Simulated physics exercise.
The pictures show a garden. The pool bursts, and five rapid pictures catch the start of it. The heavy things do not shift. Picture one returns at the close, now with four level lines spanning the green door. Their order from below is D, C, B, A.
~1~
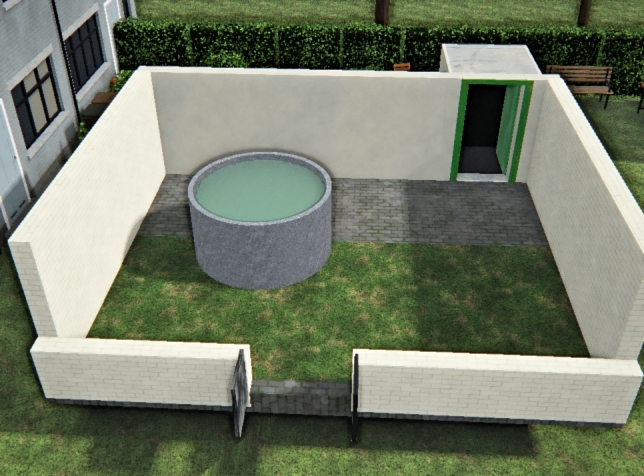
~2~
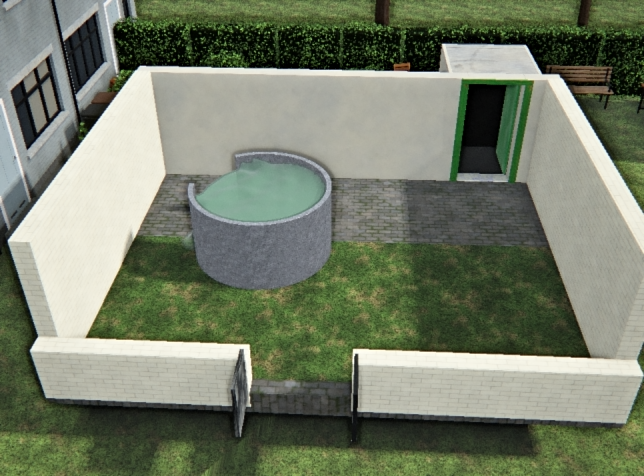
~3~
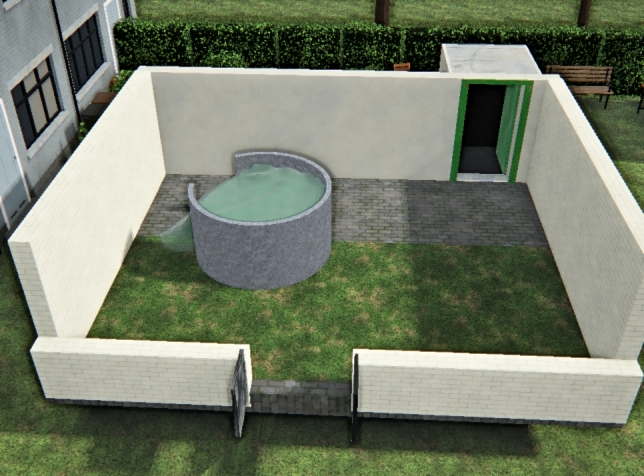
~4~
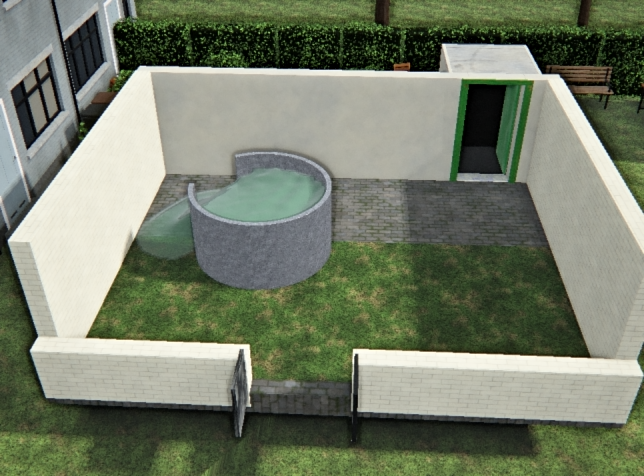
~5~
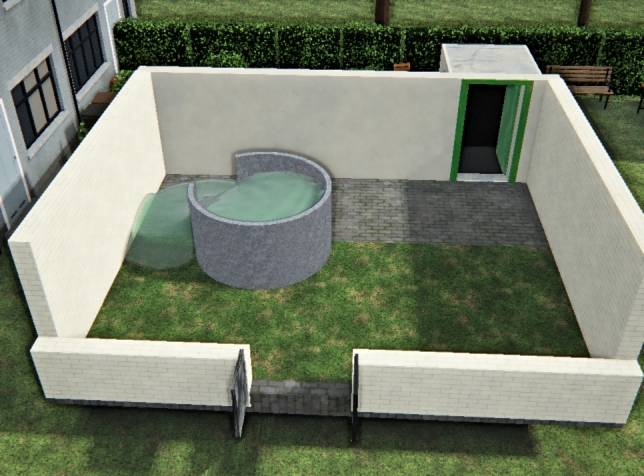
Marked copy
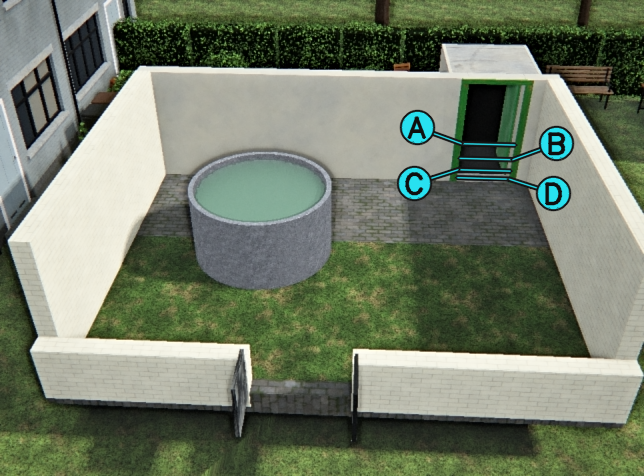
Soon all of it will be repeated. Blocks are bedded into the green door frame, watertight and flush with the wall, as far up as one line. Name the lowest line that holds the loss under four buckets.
C will do.
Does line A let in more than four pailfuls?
No.
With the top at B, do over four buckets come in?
No.
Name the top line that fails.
The answer is D.
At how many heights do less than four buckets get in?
Three.
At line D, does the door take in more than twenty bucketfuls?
No, it does not.
In cyan, A at (488, 144); B at (486, 159); C at (484, 170); D at (483, 178); from the bottom up D, C, B, A.
With A, nothing gets over.
With B, nothing gets over.
With C, a splash gets over, under a bucket.
With D, about 9 bucketfuls get in.
